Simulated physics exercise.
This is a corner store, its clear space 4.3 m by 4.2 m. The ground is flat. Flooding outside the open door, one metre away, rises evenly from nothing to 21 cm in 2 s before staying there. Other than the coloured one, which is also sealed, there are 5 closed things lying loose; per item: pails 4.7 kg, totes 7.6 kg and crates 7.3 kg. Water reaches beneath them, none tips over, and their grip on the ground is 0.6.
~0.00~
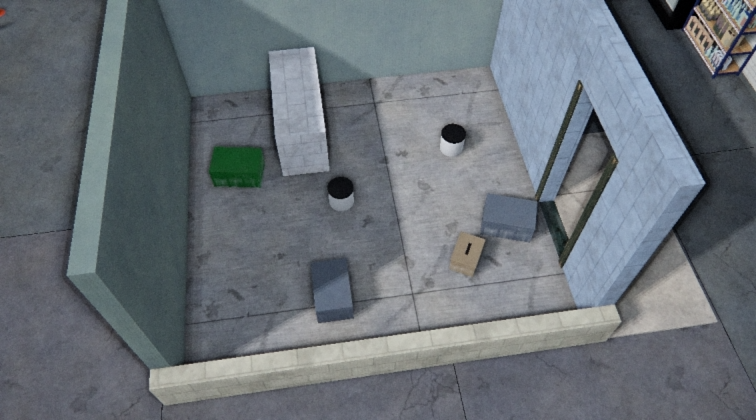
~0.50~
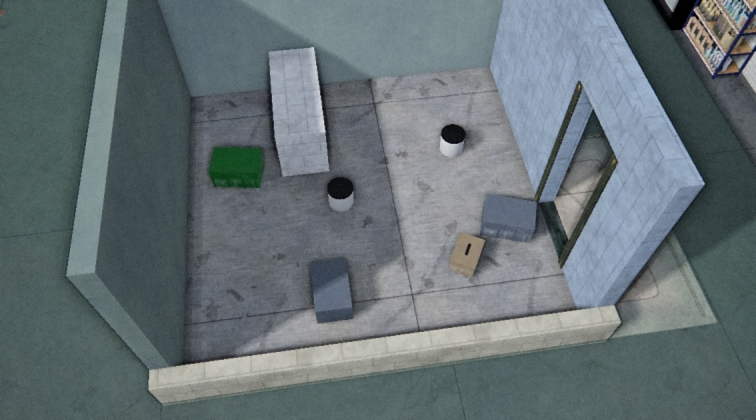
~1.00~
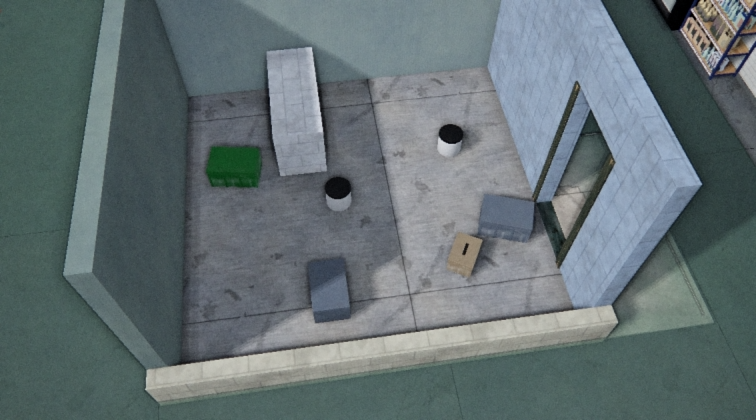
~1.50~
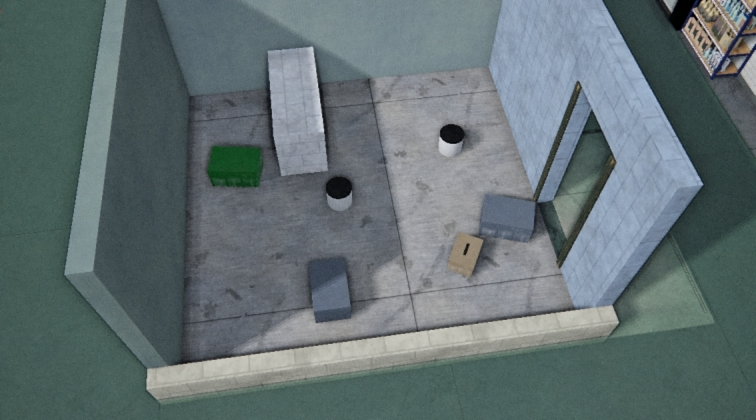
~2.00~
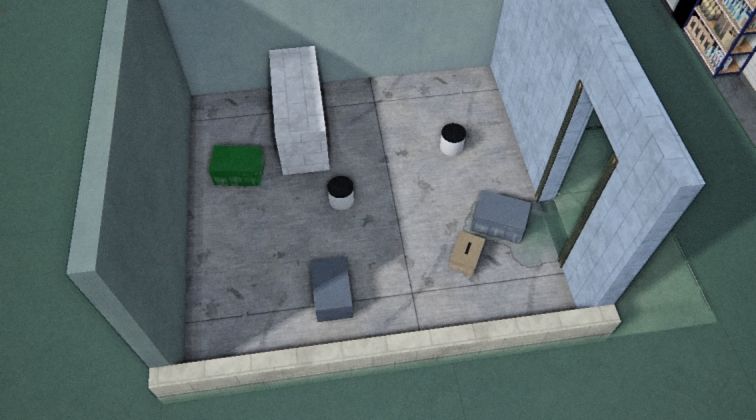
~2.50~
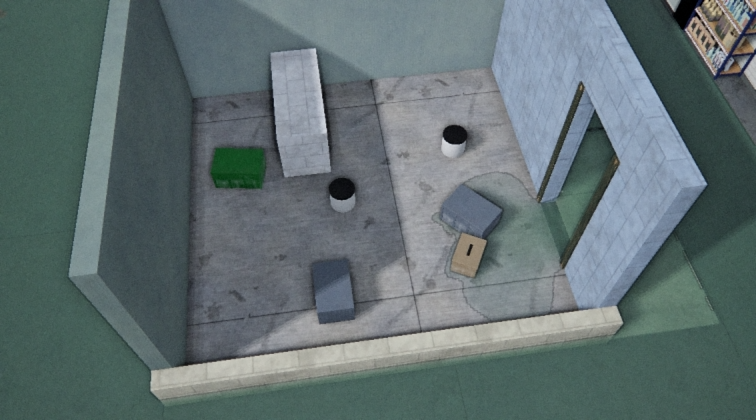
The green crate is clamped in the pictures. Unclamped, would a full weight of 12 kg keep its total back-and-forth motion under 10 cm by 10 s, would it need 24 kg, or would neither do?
Only the bigger ballast works.
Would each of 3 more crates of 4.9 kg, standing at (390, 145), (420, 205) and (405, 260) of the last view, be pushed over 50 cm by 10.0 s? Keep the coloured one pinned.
In that order: Beyond it, beyond it, beyond it.
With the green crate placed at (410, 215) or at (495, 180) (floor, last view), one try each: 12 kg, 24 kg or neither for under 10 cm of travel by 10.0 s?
Log: Try 1 the heavier pick is required; try 2 the lighter pick works.
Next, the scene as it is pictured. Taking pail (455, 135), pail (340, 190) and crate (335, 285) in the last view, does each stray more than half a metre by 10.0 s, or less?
Not exceeded, Exceeded, Exceeded, in that order.
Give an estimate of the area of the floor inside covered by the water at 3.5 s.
Wet area: Approx. 6.5 m2.
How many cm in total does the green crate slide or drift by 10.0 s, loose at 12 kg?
Total path: Roughly 100 cm.
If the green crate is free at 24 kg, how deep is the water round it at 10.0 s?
About 7 cm.
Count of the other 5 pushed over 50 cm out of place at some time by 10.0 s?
4 of them.
After 3.5 s the green crate would be 0 cm from its start with 12 kg and 0 cm from its start with 24 kg; 0 cm of water round it then.
After 4.5 s the green crate would be 0 cm from its start with 12 kg and 0 cm from its start with 24 kg; 0 cm of water round it then.
After 7.0 s the green crate would be 0 cm from its start with 12 kg and 0 cm from its start with 24 kg; 4 cm of water round it then.
After 10.0 s the green crate would be 89 cm from its start with 12 kg and 0 cm from its start with 24 kg; 7 cm of water round it then.
